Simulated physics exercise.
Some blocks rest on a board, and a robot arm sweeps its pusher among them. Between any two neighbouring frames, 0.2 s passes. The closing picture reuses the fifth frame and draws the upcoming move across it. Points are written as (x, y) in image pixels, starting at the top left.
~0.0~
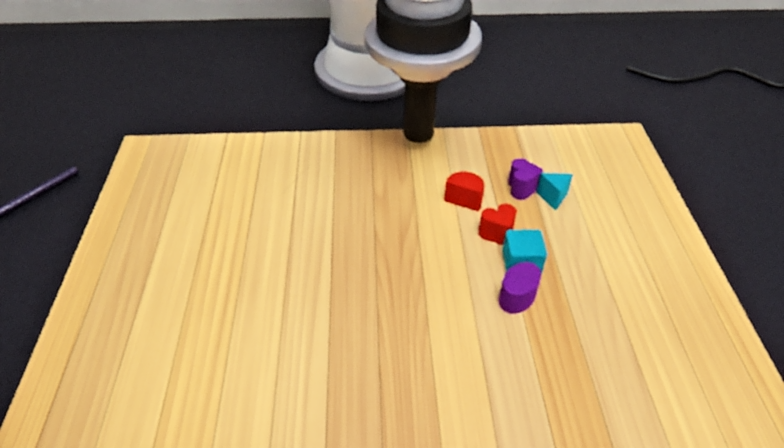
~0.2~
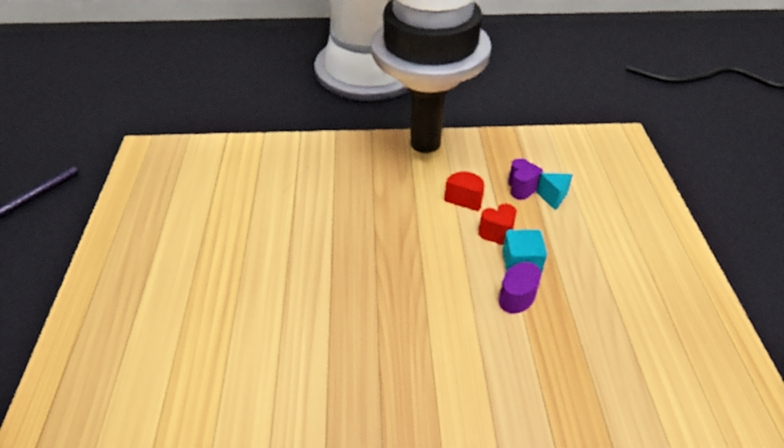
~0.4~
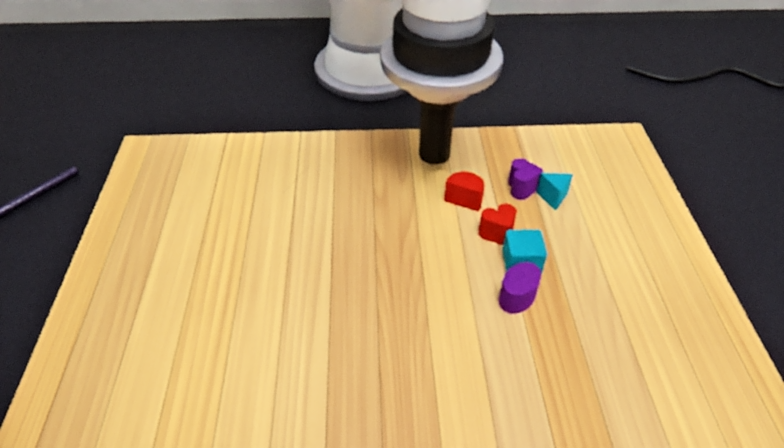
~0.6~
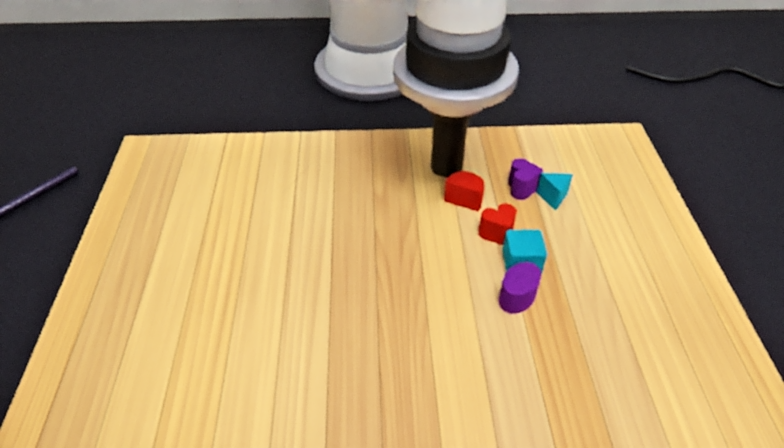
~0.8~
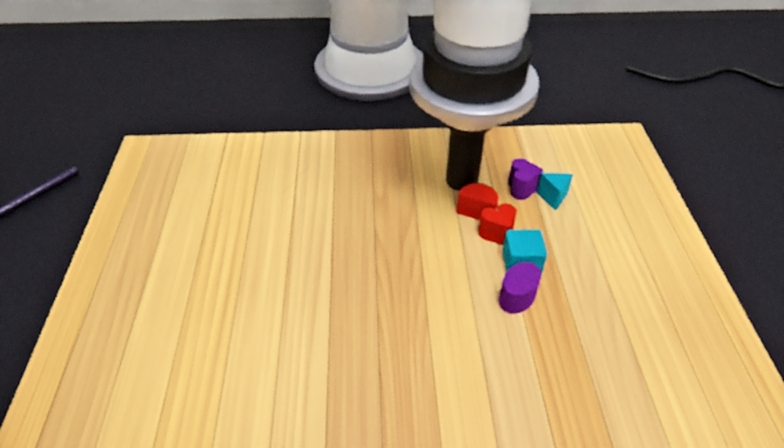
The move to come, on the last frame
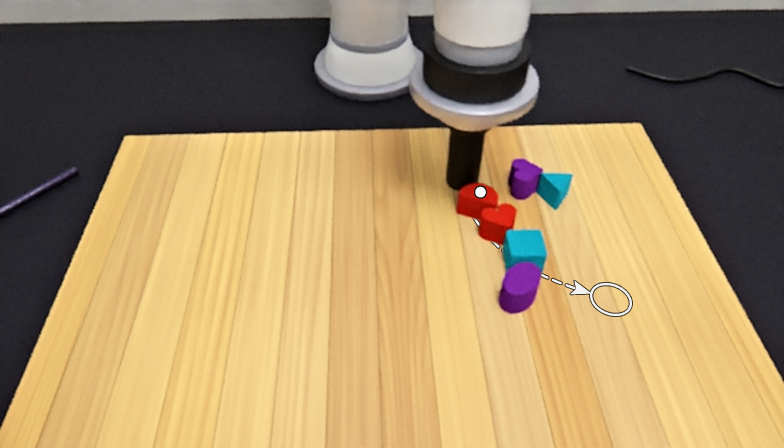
A robot arm with a black pusher reaches over a pale striped wooden board on a dark surface, seen from above at a fixed angle. Right of centre sit a red D-shaped block, a red heart, a turquoise square and two purple blocks, with a turquoise triangle furthest right. The pusher glides toward the viewer and rightward, then nudges the D-shaped block slightly toward the heart.
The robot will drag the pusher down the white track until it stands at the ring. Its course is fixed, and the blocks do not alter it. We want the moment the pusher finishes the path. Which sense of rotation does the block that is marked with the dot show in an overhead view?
Prediction: Counterclockwise.
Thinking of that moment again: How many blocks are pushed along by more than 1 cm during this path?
It will shift three or more blocks.
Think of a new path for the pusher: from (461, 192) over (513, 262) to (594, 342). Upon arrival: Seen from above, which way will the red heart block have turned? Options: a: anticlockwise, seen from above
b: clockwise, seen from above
b - clockwise, seen from above.
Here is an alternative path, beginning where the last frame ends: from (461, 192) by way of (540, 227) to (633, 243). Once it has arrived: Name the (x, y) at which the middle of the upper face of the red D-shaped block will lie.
Final place: (556, 236).
Drawn move, from (461, 192) through (487, 235) and (539, 274) to (611, 299); the dot is on the red D-shaped block.
What follows on the original path. One third of the way, pusher (489, 224); red D-shaped block (522, 211); red heart block (553, 229), turned 95° clockwise; purple oval block (523, 280); turquoise square (536, 251), turned 15° clockwise.
Two thirds of the way, pusher (543, 263); red D-shaped block (524, 211); red heart block (556, 229), turned 105° clockwise; purple oval block (523, 281); turquoise square (580, 274), turned 40° clockwise.
At the end, pusher (616, 288); red D-shaped block (524, 211), turned 130° anticlockwise; red heart block (556, 229), turned 105° clockwise; purple oval block (523, 281); purple heart block still; turquoise square (648, 309), turned 70° clockwise.
